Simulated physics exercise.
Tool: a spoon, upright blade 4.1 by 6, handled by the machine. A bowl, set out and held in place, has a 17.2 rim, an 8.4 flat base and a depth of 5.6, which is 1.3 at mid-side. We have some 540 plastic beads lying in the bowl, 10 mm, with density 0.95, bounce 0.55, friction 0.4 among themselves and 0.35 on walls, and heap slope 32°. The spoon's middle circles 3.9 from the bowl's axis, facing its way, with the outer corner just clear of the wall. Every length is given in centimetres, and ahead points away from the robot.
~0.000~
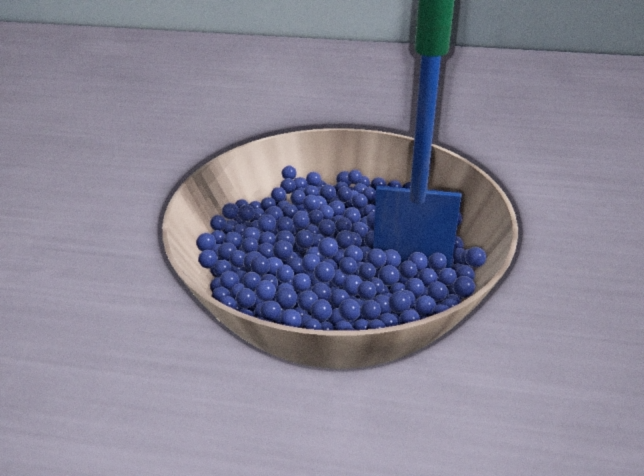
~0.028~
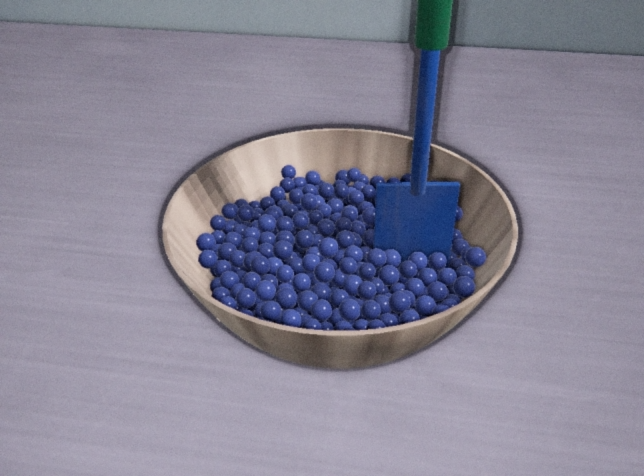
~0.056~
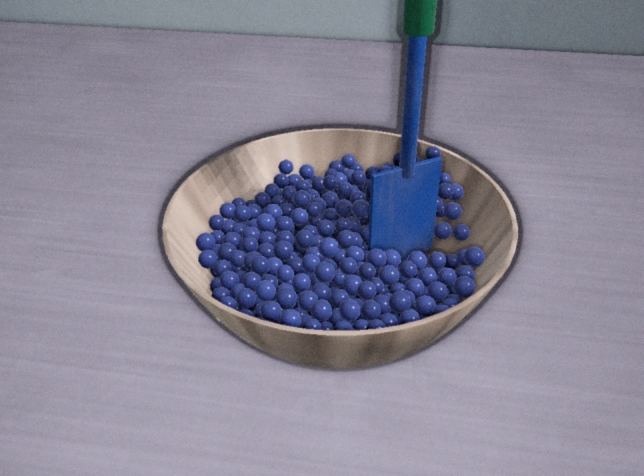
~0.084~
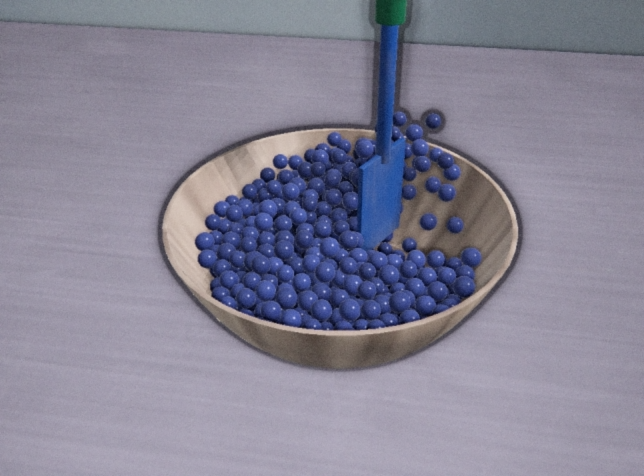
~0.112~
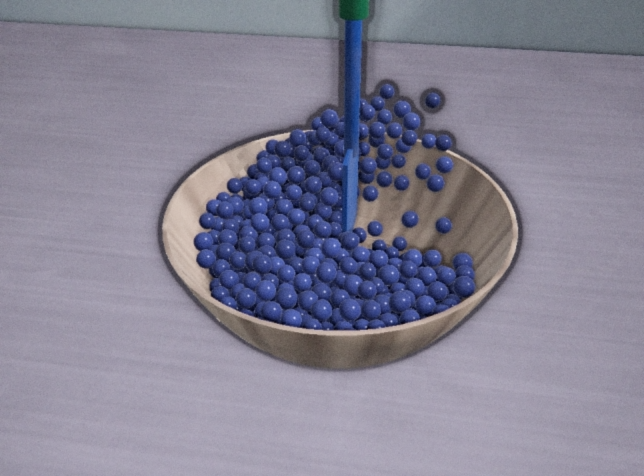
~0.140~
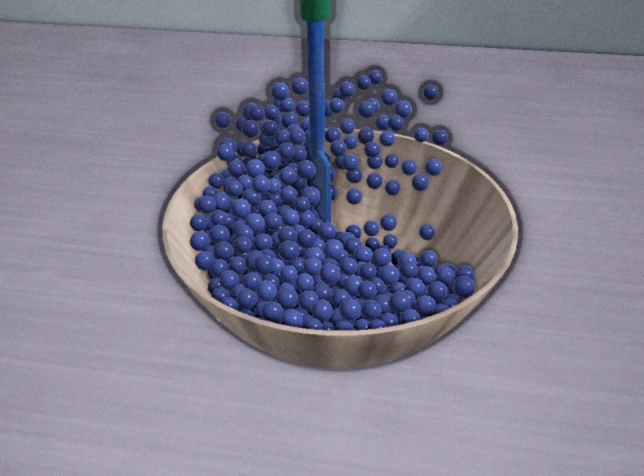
A blue spatula sweeps leftward through blue beads in a bowl, flinging some above the rim.
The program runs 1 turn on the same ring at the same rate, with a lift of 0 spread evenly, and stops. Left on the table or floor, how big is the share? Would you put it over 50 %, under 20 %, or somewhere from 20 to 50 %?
I would put it from 20 to 50 %.
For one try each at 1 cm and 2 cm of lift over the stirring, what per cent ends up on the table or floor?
Roughly 35 and 30 per cent.
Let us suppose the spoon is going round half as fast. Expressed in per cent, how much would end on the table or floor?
I'd expect about 15 %.
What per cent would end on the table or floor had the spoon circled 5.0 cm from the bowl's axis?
Then some 30 percent.
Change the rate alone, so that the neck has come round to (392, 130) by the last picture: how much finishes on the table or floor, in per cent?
Some 15 per cent.
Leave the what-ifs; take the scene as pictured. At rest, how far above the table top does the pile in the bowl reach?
5.5 cm or so.
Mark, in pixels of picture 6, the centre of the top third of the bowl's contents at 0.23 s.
Around (229, 247).
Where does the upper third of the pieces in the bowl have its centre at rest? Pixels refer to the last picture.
Roughly pixel (388, 212).
By 0.23 s, 206° round, highest piece 10 above the table; 473 in the bowl, 10 on the table or floor, 58 in flight or on the tool.
By 0.32 s, 296° round, highest piece 10 above the table; 395 in the bowl, 69 on the table or floor, 77 in flight or on the tool.
By 0.57 s, 0° round, highest piece 6 above the table; 329 in the bowl, 210 on the table or floor, 2 in flight or on the tool.
By 1.27 s, 0° round, highest piece 5 above the table; 329 in the bowl, 212 on the table or floor.
Final count, 329 in the bowl, 212 on the table or floor. That is 39 % on the table or floor.
